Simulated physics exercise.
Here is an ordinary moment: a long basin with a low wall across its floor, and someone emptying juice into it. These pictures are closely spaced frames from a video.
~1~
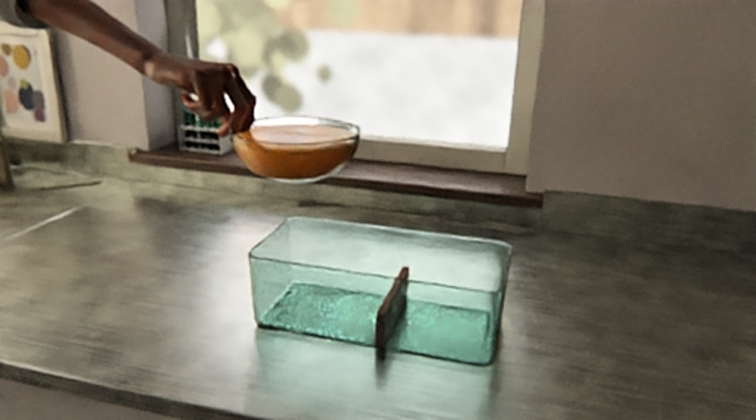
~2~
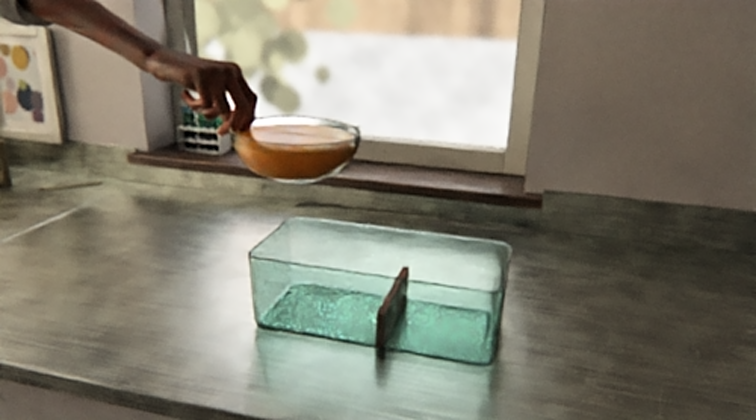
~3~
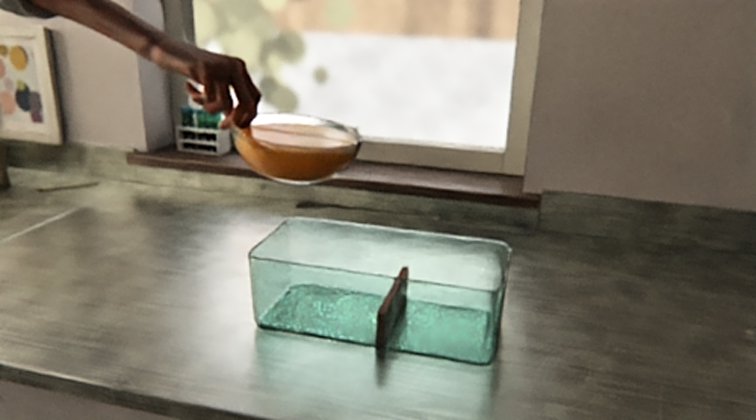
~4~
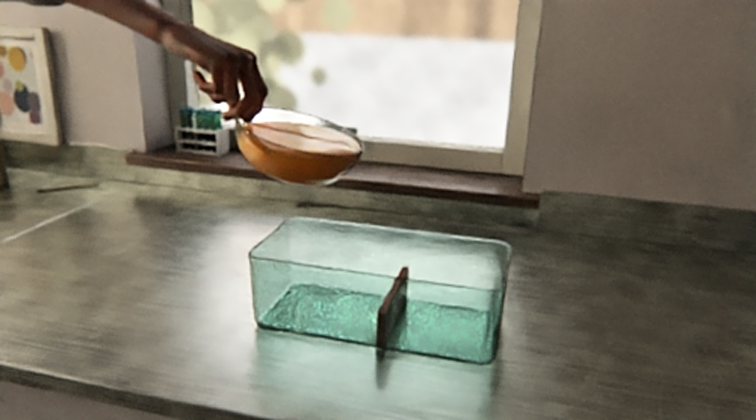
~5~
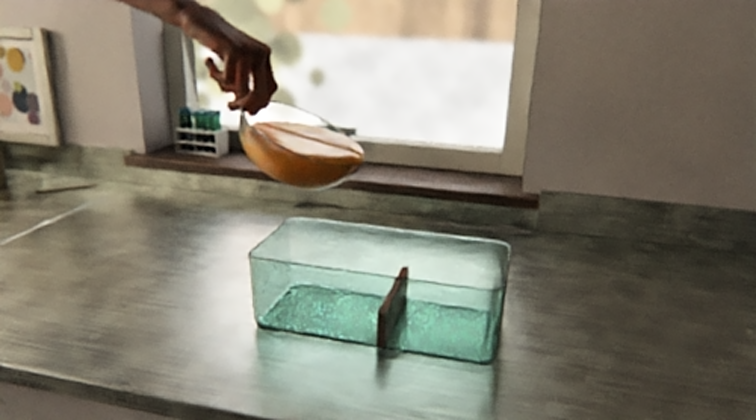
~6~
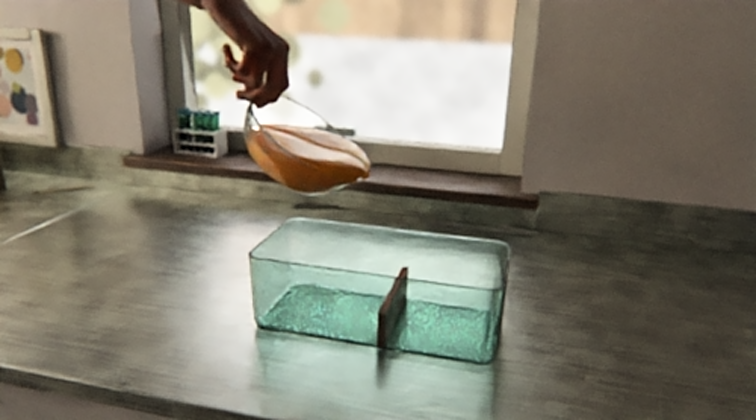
Glass bowl of orange juice tilting steadily to the right in a hand above a clear greenish basin with a low dark divider.
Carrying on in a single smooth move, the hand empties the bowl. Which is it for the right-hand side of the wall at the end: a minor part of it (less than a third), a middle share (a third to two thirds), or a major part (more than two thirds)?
It holds a minor part.
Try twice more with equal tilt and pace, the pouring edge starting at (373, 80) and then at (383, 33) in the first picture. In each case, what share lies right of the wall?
First try: About 55 %; second try: About 65 %.
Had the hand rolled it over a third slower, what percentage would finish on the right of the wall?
About 40 per cent.
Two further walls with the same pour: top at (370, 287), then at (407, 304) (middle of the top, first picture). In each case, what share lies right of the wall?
60 % then 35 %.
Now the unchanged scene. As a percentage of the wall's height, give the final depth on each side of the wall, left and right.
I'd say about 40 for the left and about 20 for the right.
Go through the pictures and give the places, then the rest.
It leans 0°; its right rim is at (357, 136); the juice meets the walls at (242, 131) and (356, 141); the long basin's rim runs from (270, 235) to (508, 268); the wall's top is at (394, 289), in the first frame.
It leans 2°; its right rim is at (358, 138); the juice meets the walls at (242, 130) and (356, 142), in the second frame.
It leans 6°; its right rim is at (359, 143); the juice meets the walls at (244, 127) and (357, 145), in the third frame.
It leans 14°; its right rim is at (360, 152); the juice meets the walls at (247, 124) and (360, 149), in the fourth frame.
It leans 24°; its right rim is at (360, 164); the juice meets the walls at (251, 124) and (359, 157); 2 per cent is over the edge, in the fifth frame.
It leans 35°; its right rim is at (357, 176); the juice meets the walls at (255, 126) and (344, 156); 10 per cent is over the edge, in the sixth frame.
A moment on, the tilt is 101° and 3 per cent is still to pour, 52 is left of the wall and 23 right of it.
Next, the tilt is 108° and 0 per cent is still to pour, 64 is left of the wall and 24 right of it.
Then the tilt is 108° and 0 per cent is still to pour, 64 is left of the wall and 25 right of it.
Later the tilt is 108° and 0 per cent is still to pour, 64 is left of the wall and 25 right of it.
In the end 64 per cent lies left of the wall, 25 right of it and 11 outside.
